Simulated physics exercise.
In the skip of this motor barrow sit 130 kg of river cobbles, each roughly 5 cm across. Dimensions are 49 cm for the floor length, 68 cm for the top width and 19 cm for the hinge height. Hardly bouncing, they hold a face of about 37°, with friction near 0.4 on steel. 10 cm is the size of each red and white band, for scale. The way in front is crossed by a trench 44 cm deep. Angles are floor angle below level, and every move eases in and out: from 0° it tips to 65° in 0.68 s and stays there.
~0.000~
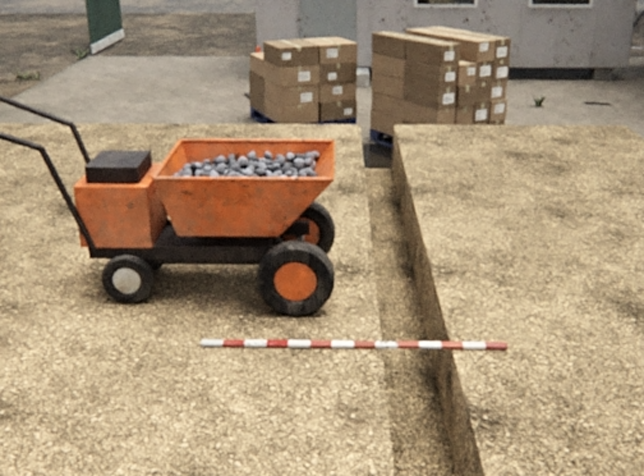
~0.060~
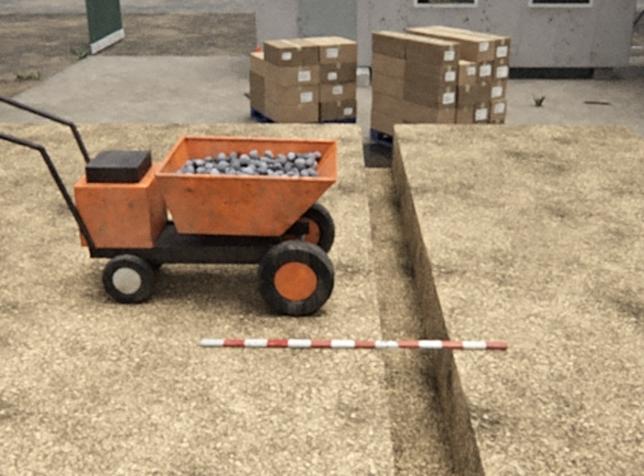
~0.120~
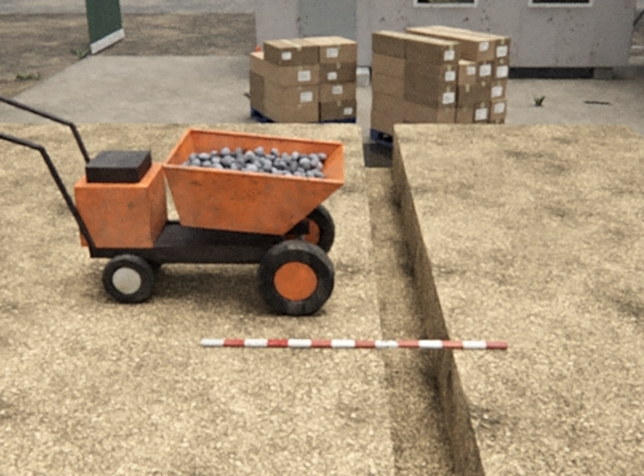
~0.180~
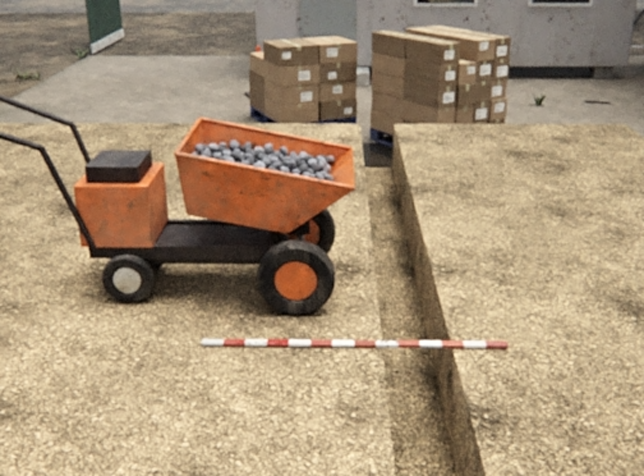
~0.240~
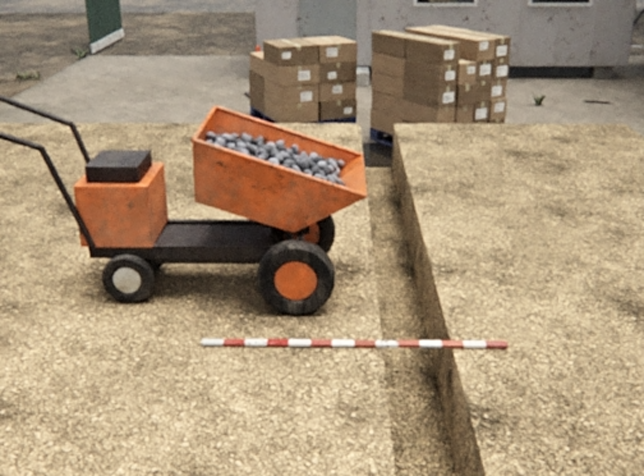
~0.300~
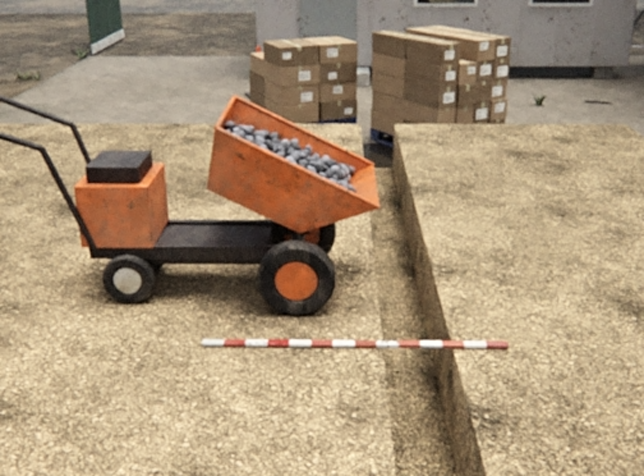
In this clip, an orange motor barrow stands beside a narrow trench on gravelly ground, and its skip of grey stones tilts steadily forward to the right, its rear rising well above the black chassis while the wheels stay still.
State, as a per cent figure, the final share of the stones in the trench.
The final share is about 51 per cent.
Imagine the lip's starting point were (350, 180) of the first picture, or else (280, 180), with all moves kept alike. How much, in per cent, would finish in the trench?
The first gives about 30 percent and the second about 90 percent.
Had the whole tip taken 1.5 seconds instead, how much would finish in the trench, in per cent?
Something close to 65 per cent.
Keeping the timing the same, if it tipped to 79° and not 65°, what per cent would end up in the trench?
Roughly 45 per cent would end in the trench.
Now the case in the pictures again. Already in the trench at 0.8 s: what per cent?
About 10 per cent by then.
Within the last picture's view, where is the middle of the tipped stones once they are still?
(431, 329).
After 0.5 s the floor is at 55°; 100 % in the skip; the foremost stones are at (385, 216).
After 0.8 s the floor is at 65°; 85 % in the skip, 10 % in the trench, 5 % past the trench; the foremost stones are at (459, 274).
After 1.1 s the floor is at 65°; 35 % in the skip, 19 % in the trench, 46 % past the trench; the foremost stones are at (589, 293).
After 3.1 s the floor is at 65°; 0 % in the skip, 51 % in the trench, 49 % past the trench; the foremost stones are past the picture's edge.
